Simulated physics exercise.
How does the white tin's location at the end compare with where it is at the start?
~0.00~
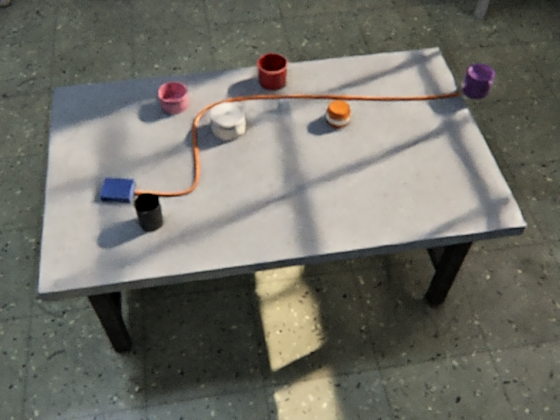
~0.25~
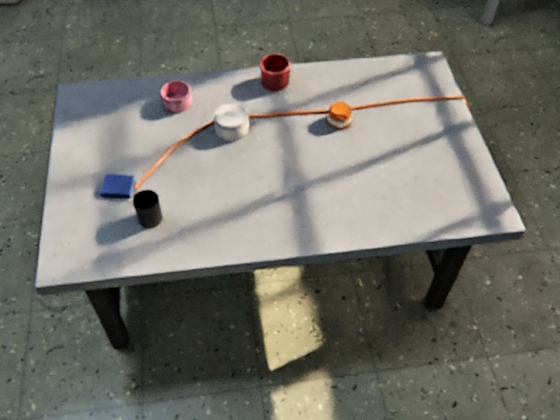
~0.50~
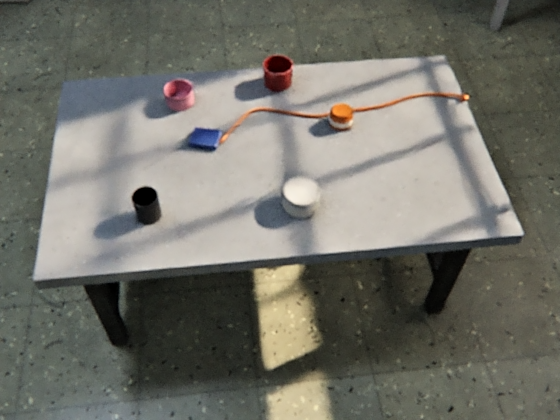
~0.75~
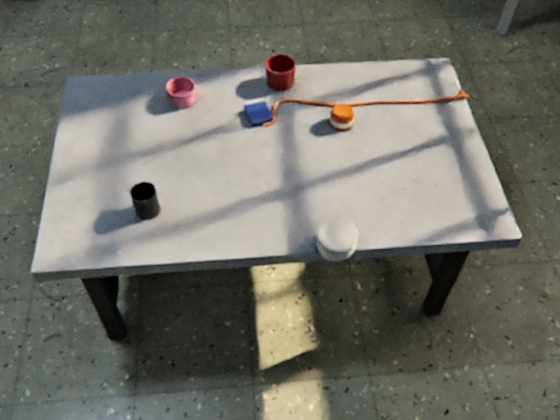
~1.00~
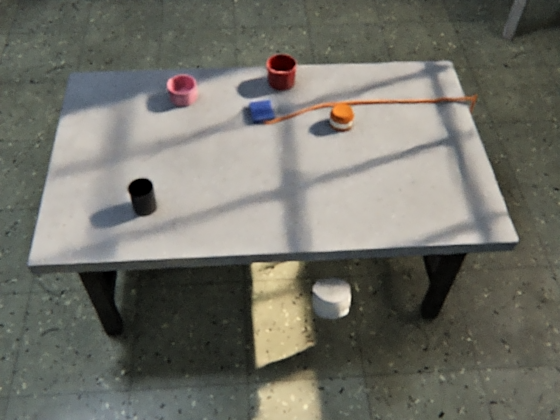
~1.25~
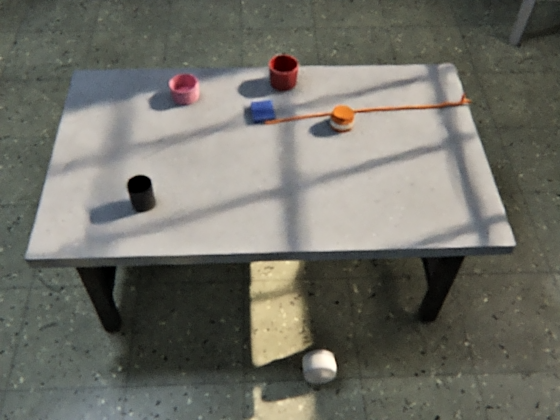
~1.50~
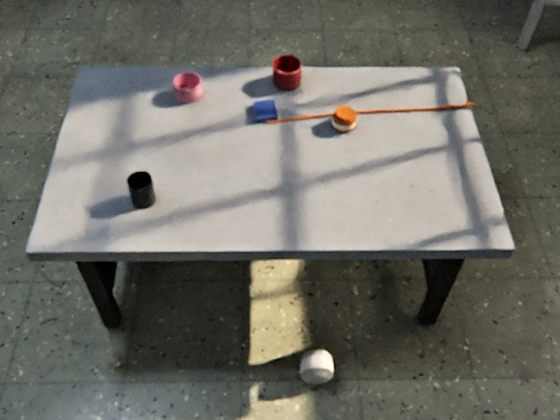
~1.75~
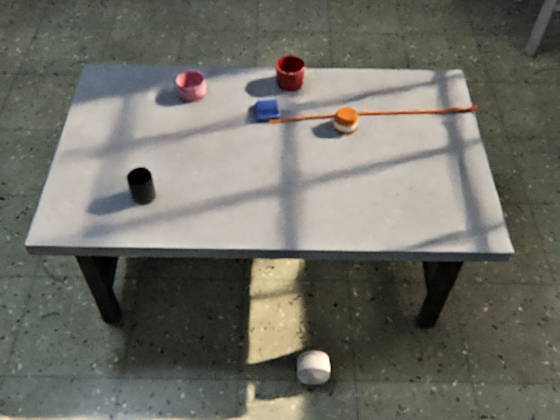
At the start the white tin stands on the tabletop beside the orange cable, toward the back. By the end it is lying on the floor in front of the table, a little further right.
